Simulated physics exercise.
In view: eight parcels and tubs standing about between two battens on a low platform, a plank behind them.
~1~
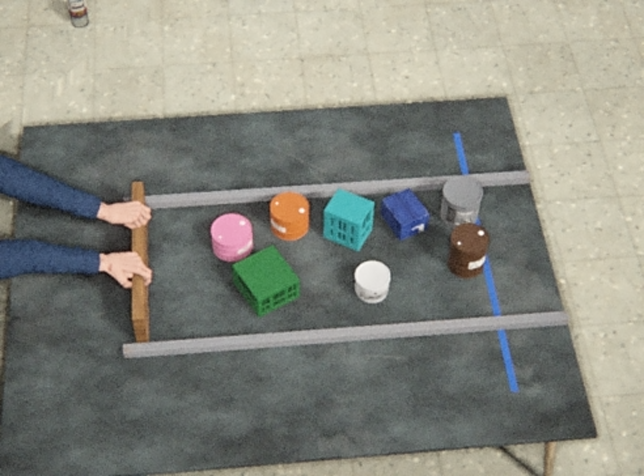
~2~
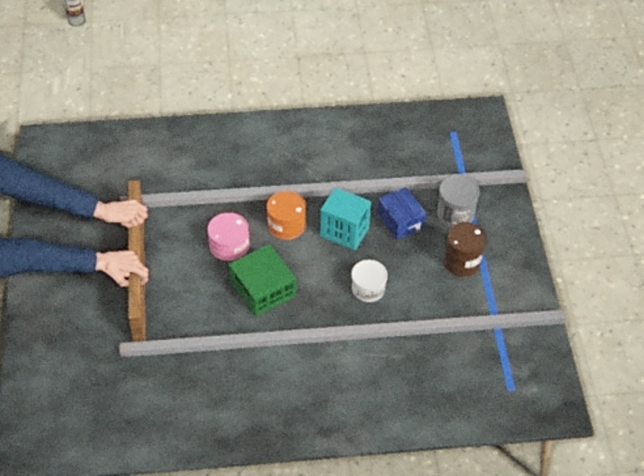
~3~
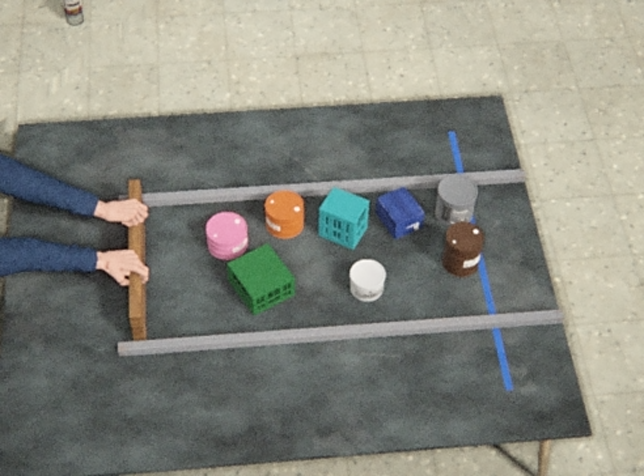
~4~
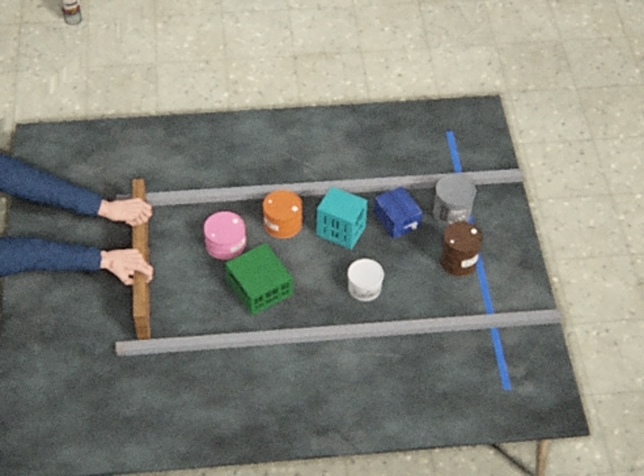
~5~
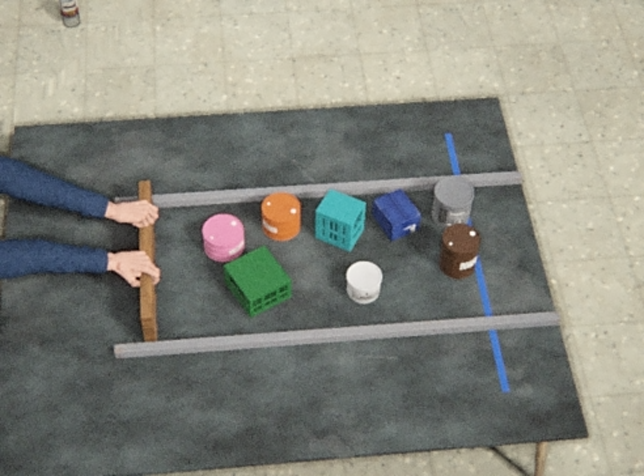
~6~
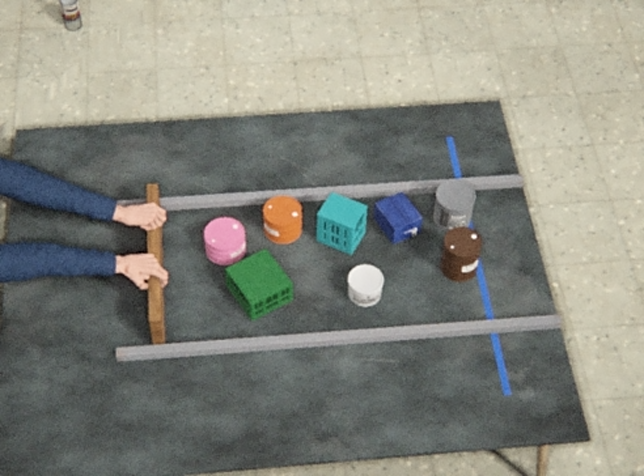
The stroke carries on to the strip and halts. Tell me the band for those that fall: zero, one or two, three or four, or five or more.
In the end the number that fall off is one or two.
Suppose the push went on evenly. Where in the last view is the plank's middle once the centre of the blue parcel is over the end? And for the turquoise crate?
For the blue parcel at (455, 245), for the turquoise crate at (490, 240).
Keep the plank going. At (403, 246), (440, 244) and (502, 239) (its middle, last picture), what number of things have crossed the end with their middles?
It would be 0, 1 and 5.
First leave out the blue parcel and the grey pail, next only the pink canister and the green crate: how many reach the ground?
First 0, then 1.
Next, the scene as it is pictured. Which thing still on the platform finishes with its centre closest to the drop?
Foremost is the white pail.
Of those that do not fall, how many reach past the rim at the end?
That would be 3.
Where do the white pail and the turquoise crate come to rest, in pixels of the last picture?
First (548, 280), then (520, 205).
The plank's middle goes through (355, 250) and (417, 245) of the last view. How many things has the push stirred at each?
7 and 8.
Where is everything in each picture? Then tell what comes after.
In the first picture, grey pail (461, 203); brown canister (468, 251); blue parcel (405, 214); plank (140, 262); tape (483, 252).
In the second picture, brown canister (465, 250); green crate (263, 280).
In the third picture, blue parcel (400, 213); plank (137, 260).
In the fourth picture, grey pail (454, 201); white pail (365, 281).
In the fifth picture, brown canister (459, 251); pink canister (224, 238).
In the sixth picture, grey pail (454, 207); brown canister (461, 255); blue parcel (398, 218); plank (155, 264); tape (476, 255).
Soon after, none off yet; grey pail at rest near (454, 207); brown canister at rest near (461, 255); blue parcel at rest near (398, 218).
Then, none off yet; grey pail moved a little near (458, 205); brown canister at rest near (461, 255); blue parcel moved about its own width near (421, 209).
Further on, none off yet; grey pail moved well along near (526, 190); brown canister moved about its own width near (482, 248); blue parcel moved well along near (491, 201).
By the end, the number that fall off is one or two; fallen, blue parcel and grey pail.
